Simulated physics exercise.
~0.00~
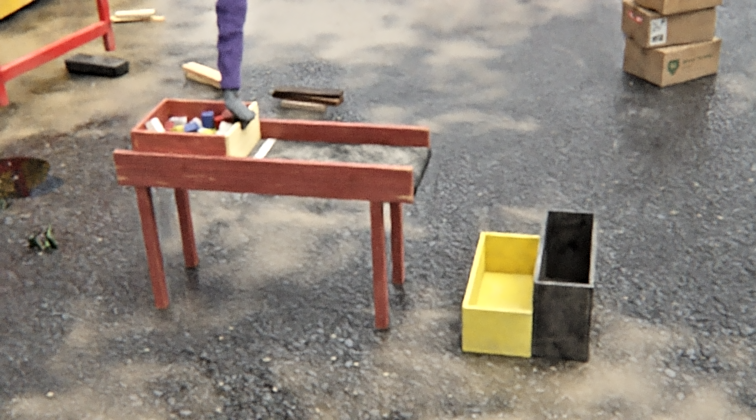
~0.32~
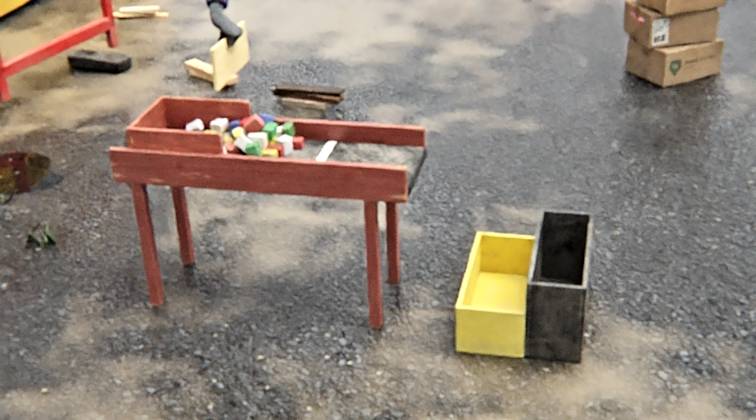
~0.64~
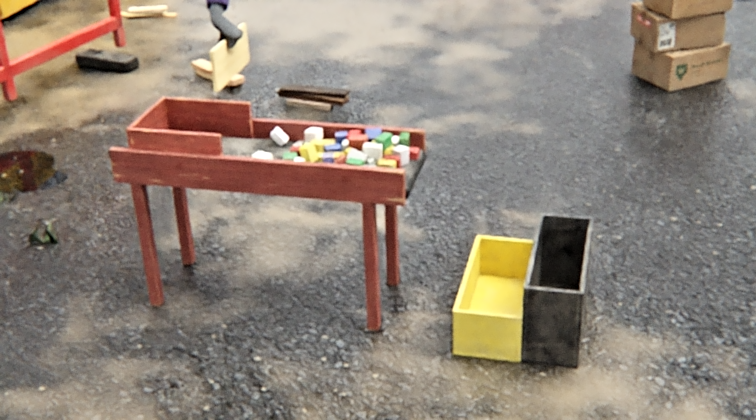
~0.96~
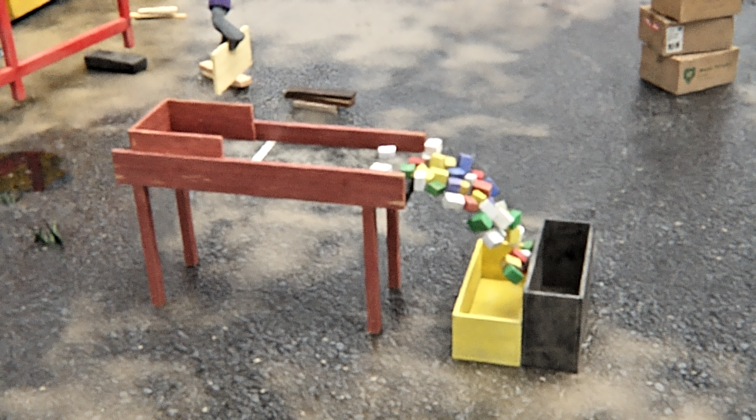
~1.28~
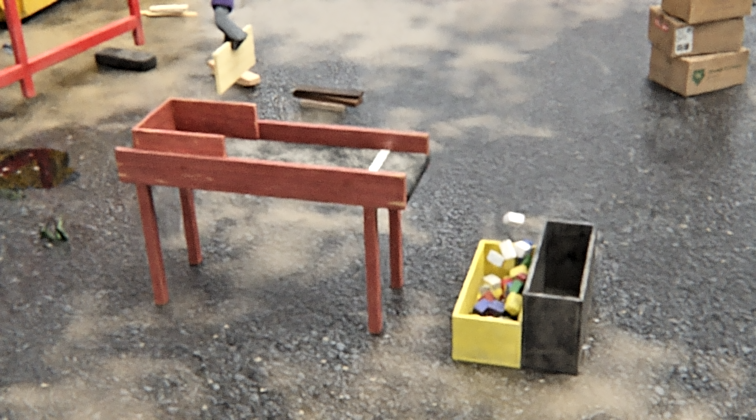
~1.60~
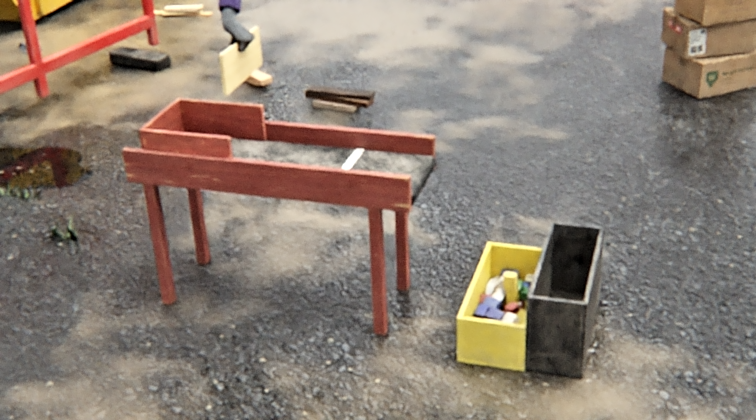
On wet, patchy asphalt, a red wooden table with a belt along its top stands left of a yellow tub and a taller black one. A dark-gloved hand on a purple-sleeved arm holds a pale panel closing off a pen of colourful toy blocks. The hand lifts the panel away, and the blocks ride the belt to the right in a loose heap. They spill off the end in a tumbling arc and drop into the yellow tub. Finally the belt is empty, the blocks lie in the yellow tub, and none are visible in the black one.
